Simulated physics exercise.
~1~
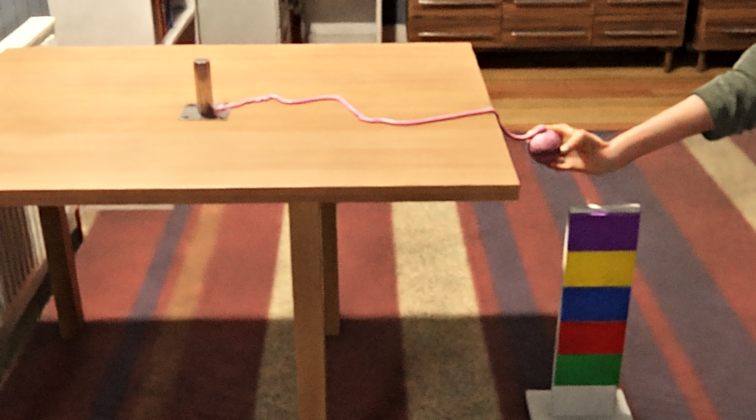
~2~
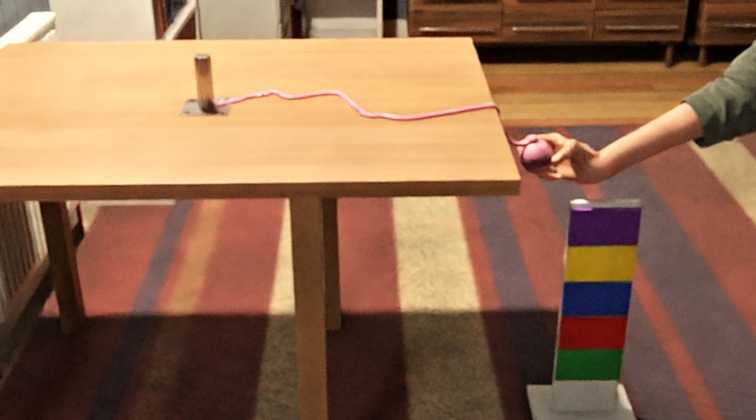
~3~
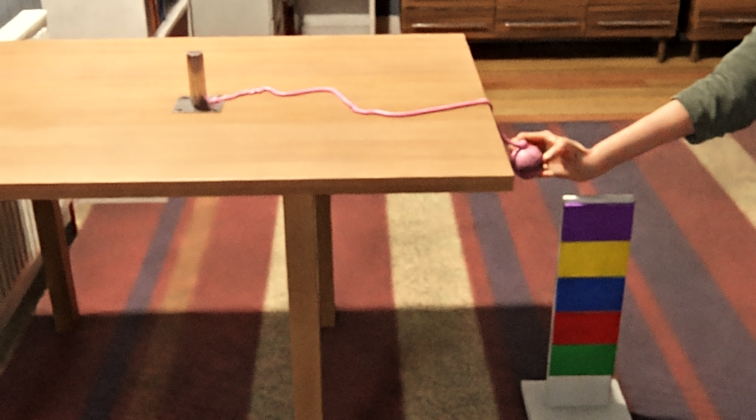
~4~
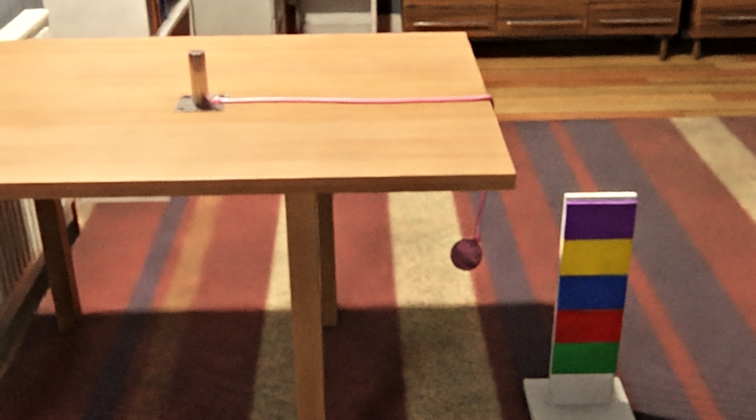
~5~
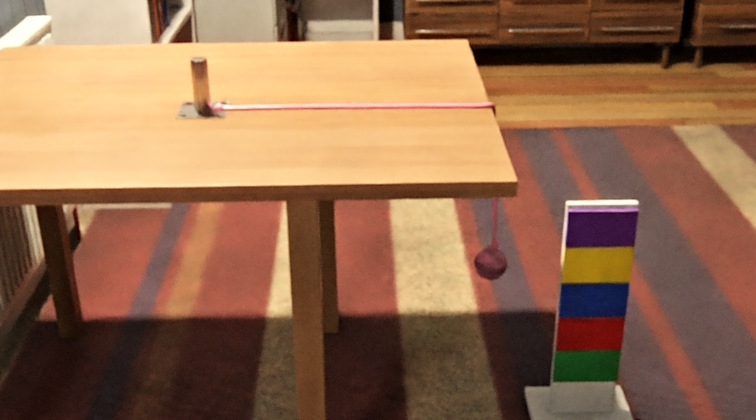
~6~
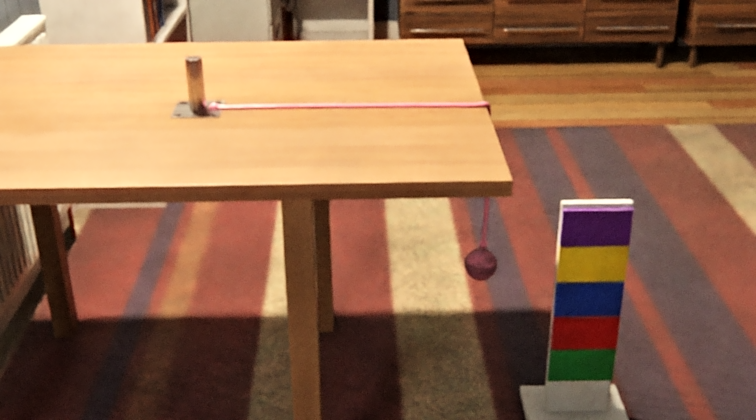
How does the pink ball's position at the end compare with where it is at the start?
At the start the pink ball is held by a hand just off the right edge of the desk, above the coloured bands. By the end it is lower and a little further left, hanging from its cord below the desktop at the height of the yellow band.
